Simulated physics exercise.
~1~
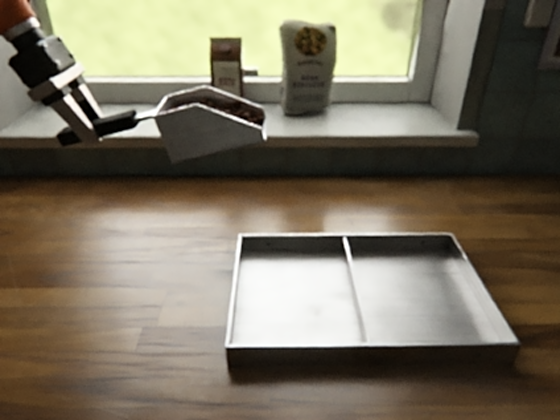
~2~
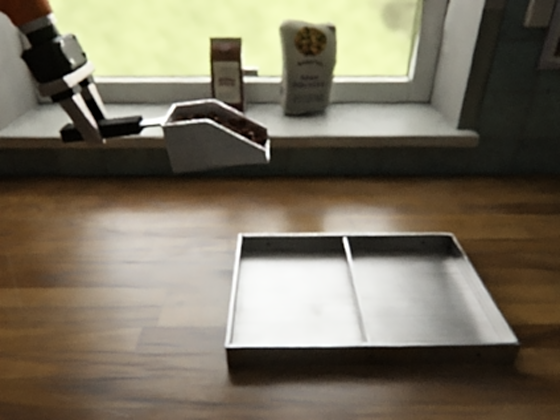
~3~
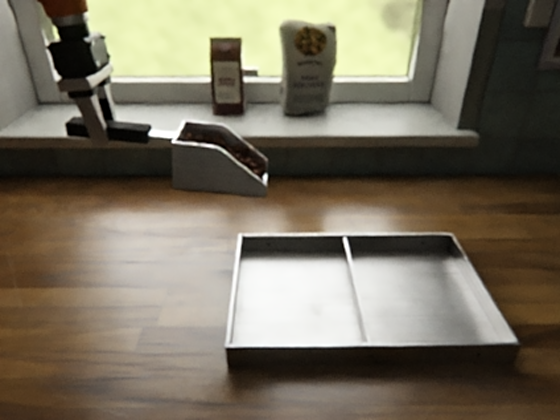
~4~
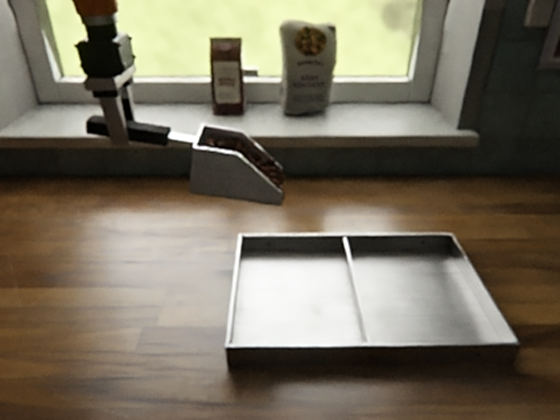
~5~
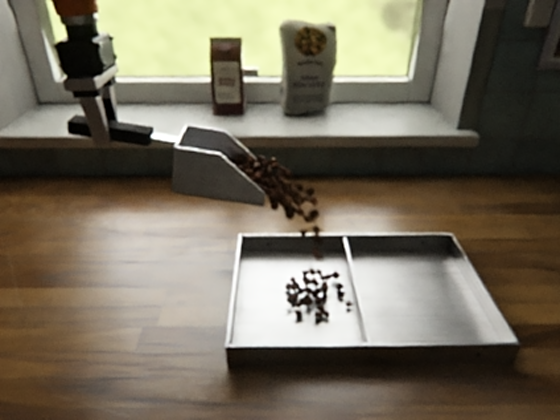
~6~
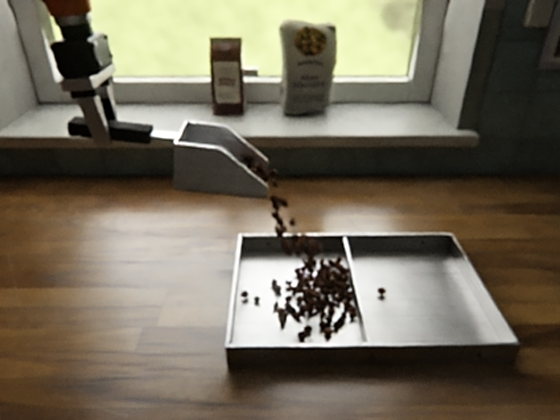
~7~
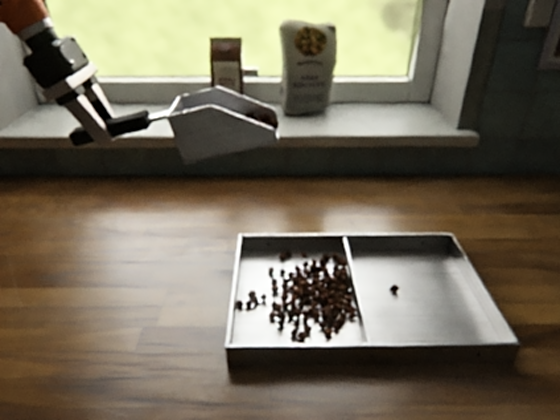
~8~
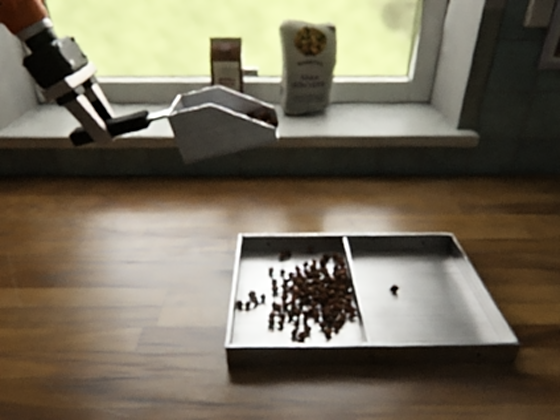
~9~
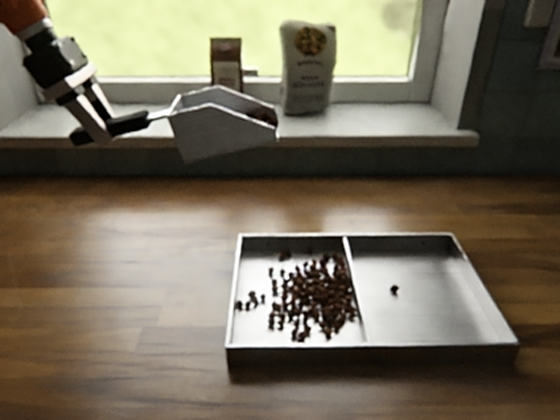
A robot arm lowered a scoop of small brown pellets toward a divided metal tray and tipped most of them into the left section, then lifted and tilted back, leaving a pile there, one stray pellet on the right, and some still in the scoop.
